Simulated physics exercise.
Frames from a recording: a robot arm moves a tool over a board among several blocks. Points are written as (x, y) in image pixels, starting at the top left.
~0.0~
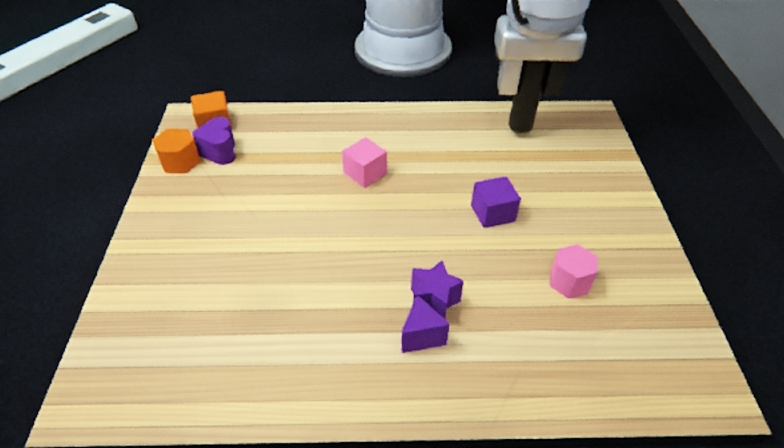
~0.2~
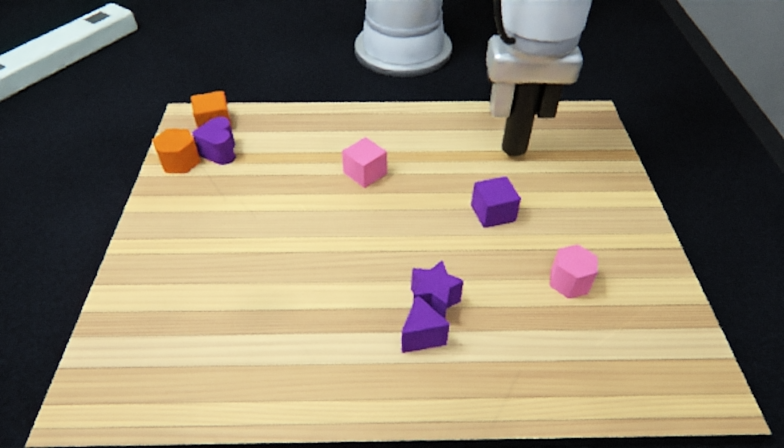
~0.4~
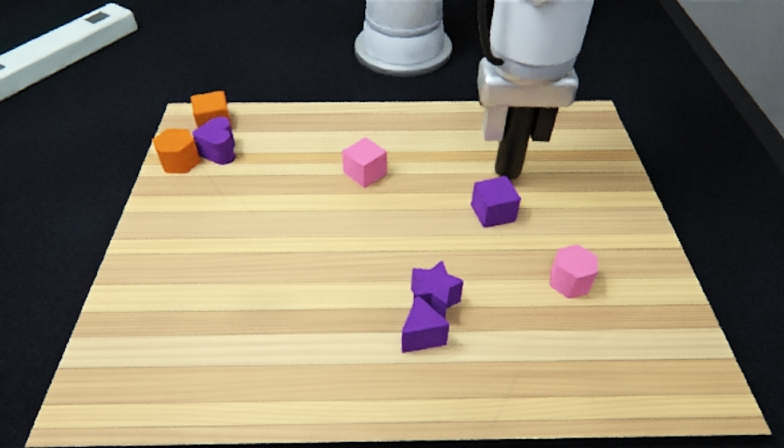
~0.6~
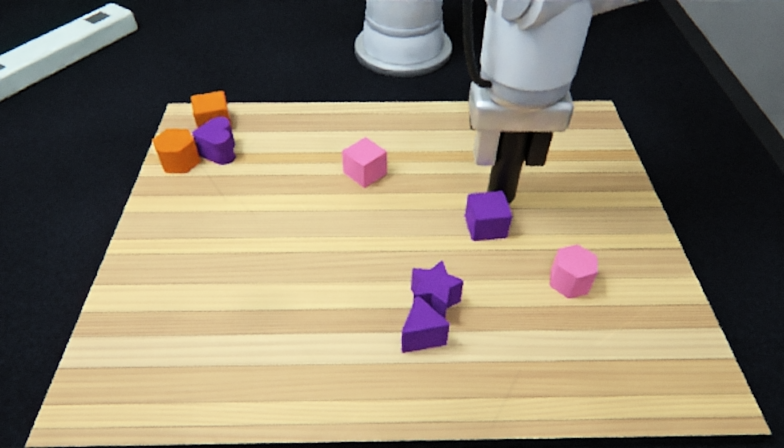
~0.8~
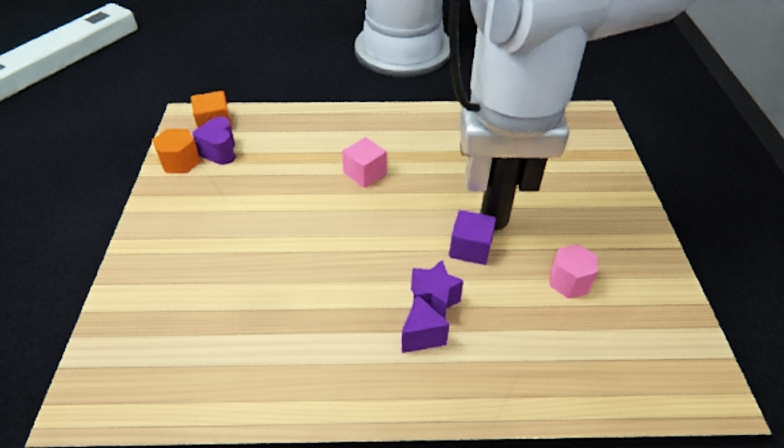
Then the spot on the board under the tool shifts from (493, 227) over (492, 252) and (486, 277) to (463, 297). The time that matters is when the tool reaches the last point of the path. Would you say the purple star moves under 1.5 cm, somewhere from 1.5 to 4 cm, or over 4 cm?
Short of 1.5 cm.
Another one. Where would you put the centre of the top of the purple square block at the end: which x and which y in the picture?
It should be at (445, 248) by then.
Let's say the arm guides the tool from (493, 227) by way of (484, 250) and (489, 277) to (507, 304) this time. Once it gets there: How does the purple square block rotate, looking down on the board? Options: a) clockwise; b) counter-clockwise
It's a.
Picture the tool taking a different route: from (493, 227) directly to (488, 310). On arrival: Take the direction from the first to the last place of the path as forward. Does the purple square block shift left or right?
Facing from start to end, it shifts right.
The first path, step by step. One third of the way, tool at (494, 246); purple square block at (465, 239), turned 45° clockwise.
Two thirds of the way, tool at (487, 271); purple star at (430, 278), turned 15° anticlockwise; purple square block at (454, 248), turned 90° clockwise.
At the end, tool at (464, 291); purple triangular piece in place; purple star at (425, 279), turned 20° anticlockwise; purple square block at (445, 248), turned 115° clockwise.
